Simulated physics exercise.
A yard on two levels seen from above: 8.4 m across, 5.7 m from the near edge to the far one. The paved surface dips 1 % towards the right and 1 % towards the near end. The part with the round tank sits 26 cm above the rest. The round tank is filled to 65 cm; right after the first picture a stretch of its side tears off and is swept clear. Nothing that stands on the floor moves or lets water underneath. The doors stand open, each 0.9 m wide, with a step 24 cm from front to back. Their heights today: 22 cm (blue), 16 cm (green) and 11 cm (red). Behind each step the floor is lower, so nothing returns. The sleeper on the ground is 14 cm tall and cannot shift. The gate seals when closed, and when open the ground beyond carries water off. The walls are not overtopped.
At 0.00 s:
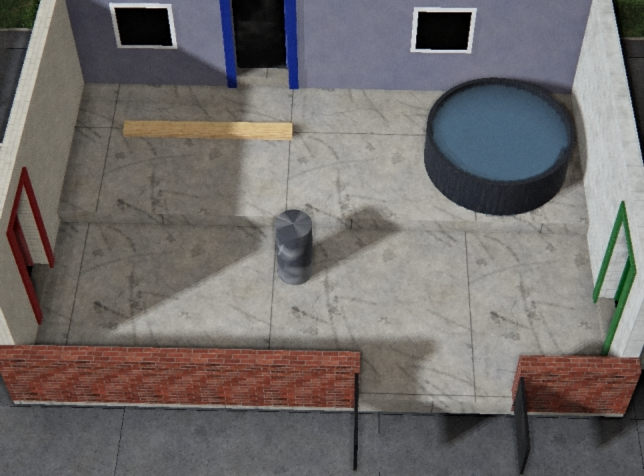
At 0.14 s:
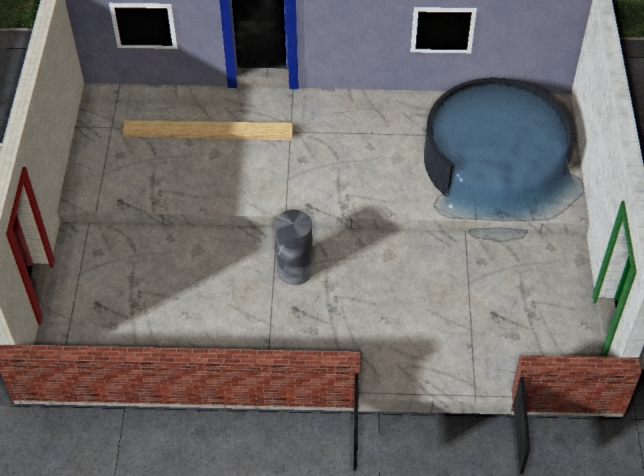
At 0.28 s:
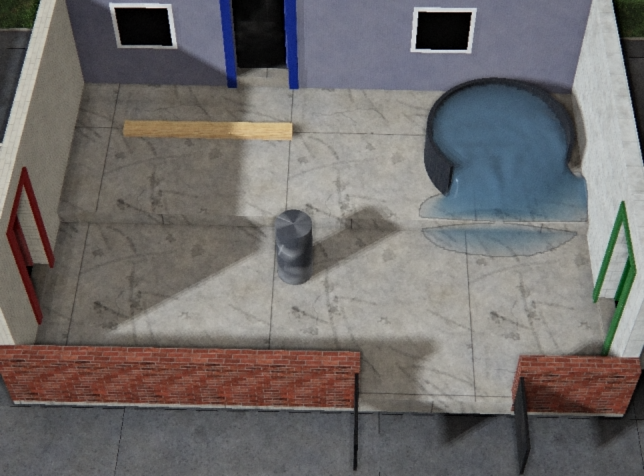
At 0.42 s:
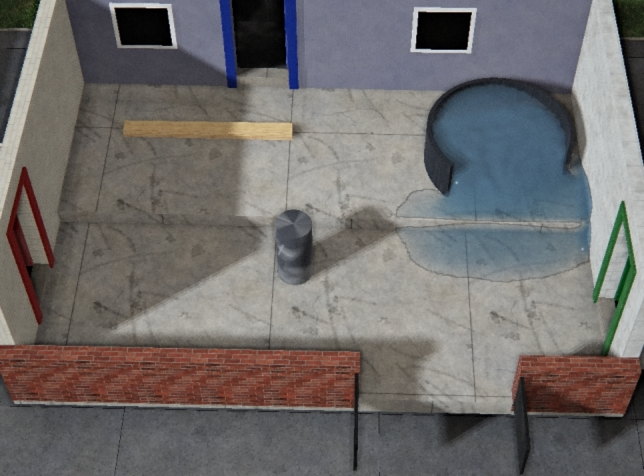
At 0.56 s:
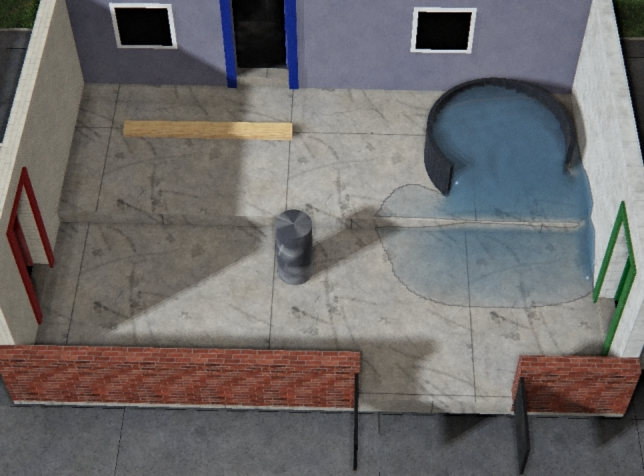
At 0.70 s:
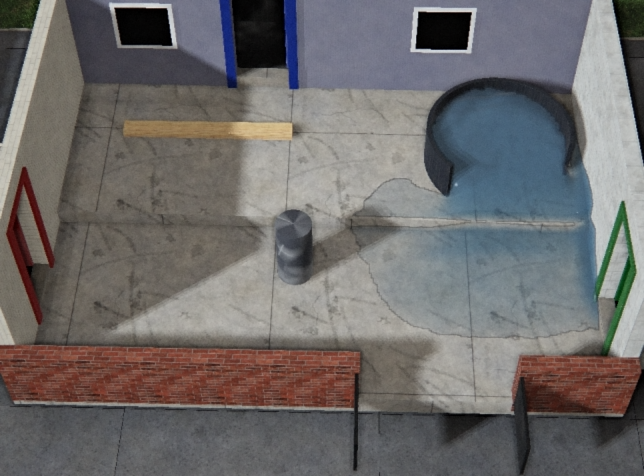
A round dark tank of blue water stands at the back right of a paved grey yard, seen from above by a still camera. A grey cylinder stands mid-yard, a wooden beam lies back left, and a red-framed door, a blue-framed doorway and a green-framed door line the walls behind low brick. The tank's near side opens, and water pours out, spreading forward and leftward across the paving.
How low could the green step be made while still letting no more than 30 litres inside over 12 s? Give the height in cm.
It would have to be roughly 24 cm high.
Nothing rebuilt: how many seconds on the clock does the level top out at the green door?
Near 3.4 s.
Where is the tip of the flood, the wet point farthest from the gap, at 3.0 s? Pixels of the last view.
Around (165, 379).
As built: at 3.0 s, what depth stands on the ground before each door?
Depths in cm: Blue 0, green 27, red 0.
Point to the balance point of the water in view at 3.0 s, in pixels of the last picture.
At about (503, 282).
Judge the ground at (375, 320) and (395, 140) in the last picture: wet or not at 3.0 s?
In turn: Under water, still dry.
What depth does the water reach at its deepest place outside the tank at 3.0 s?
Up to some 36 cm.
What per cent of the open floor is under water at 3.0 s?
Near 30 per cent is wet.
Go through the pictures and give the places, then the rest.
The round tank at (500, 133) is whole and still, 65 cm deep; the green door at (613, 289) is dry, in the first picture.
The gap is at (519, 202), the front 0.3 m out at (575, 195); the back of the round tank holds 65 cm, in the second picture.
Water pours out at (519, 203) and has run 0.7 m, to (437, 240); about 12 cm deep outside, 65 cm at the back, in the third picture.
The front is at (427, 265), 1.2 m from the gap at (519, 205); 3.3 m2 of floor is wet, 64 cm left at the back, in the fourth picture.
The front is at (435, 297), 1.7 m from the gap at (519, 205); 5.3 m2 of floor is wet, 57 cm left at the back, in the fifth picture.
The front is at (441, 330), 2.2 m from the gap at (519, 205); 7.3 m2 of floor is wet, 53 cm left at the back; 0.1 m in a straight line remain to the green door at (613, 289), in the sixth picture.
After 1.4 s water covers 30 % of the floor, deepest (44 cm) near (600, 379); 17 cm at the green door, 0 litres in over its 16 cm step.
After 3.0 s water covers 30 % of the floor, deepest (36 cm) near (602, 390); 27 cm at the green door, 33 litres in over its 16 cm step.
After 12.0 s water covers 60 % of the floor, deepest (12 cm) near (302, 382); 7 cm at the green door, 84 litres in over its 16 cm step.
At the green door as built, the water arrived by 0.8 s and peaked near 28 cm at 3.4 s.
Run again over the same 12 s with other heights there, 47 litres in over 20.5 cm, 16 litres over 28 cm. The limit of 30 litres is kept from about 24 cm up.
